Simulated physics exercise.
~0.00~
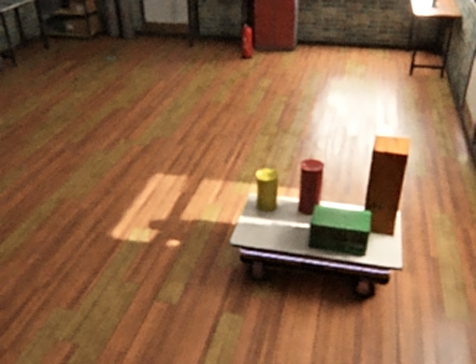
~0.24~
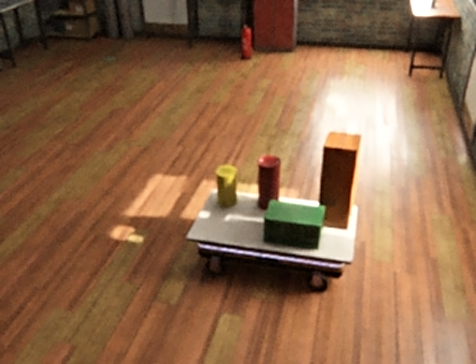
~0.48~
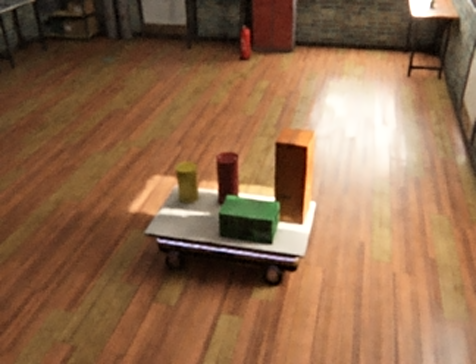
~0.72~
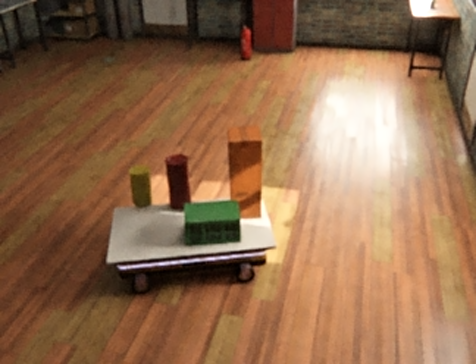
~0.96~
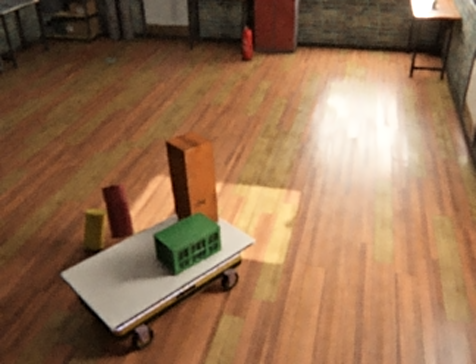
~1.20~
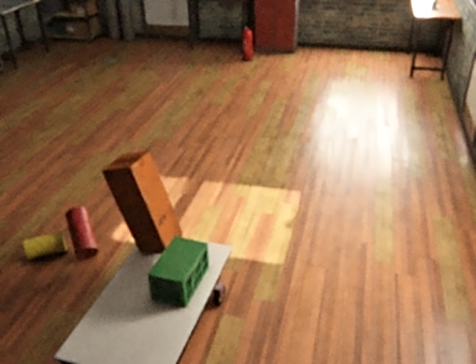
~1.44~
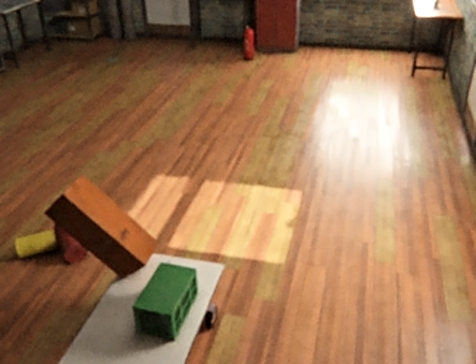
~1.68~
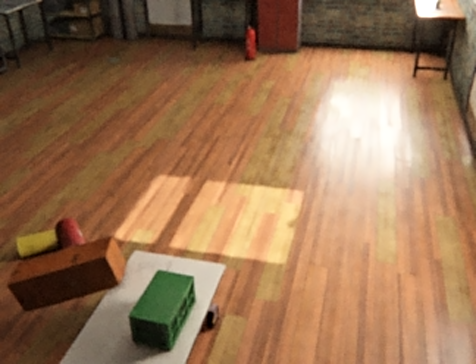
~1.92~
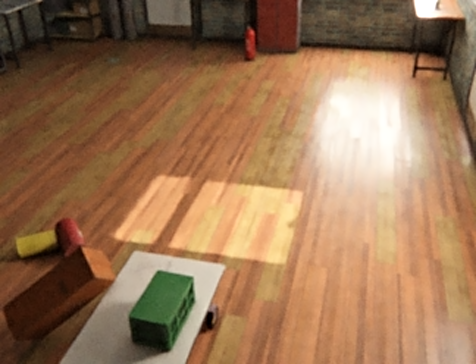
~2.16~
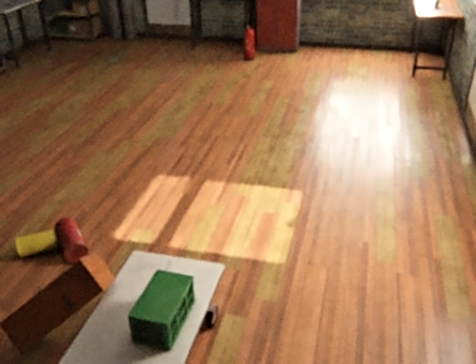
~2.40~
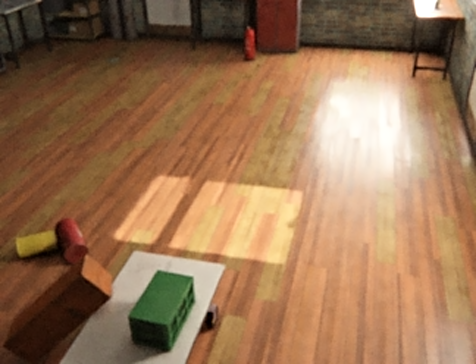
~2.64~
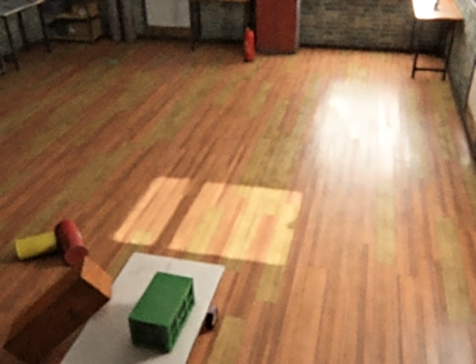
A low flat cart with a pale deck rolls left across the sunlit wooden floor of a brick-walled room, seen from above. It carries a tall orange box at the right, a green crate in front, and a red and a yellow canister behind. As the cart swings round toward the viewer, both canisters tip off the far side and drop to the floor. The orange box leans, then topples off the left edge. The cart stops at the lower left with only the green crate, shifted but upright, still aboard, while the orange box rests tilted beside the deck near the fallen canisters.
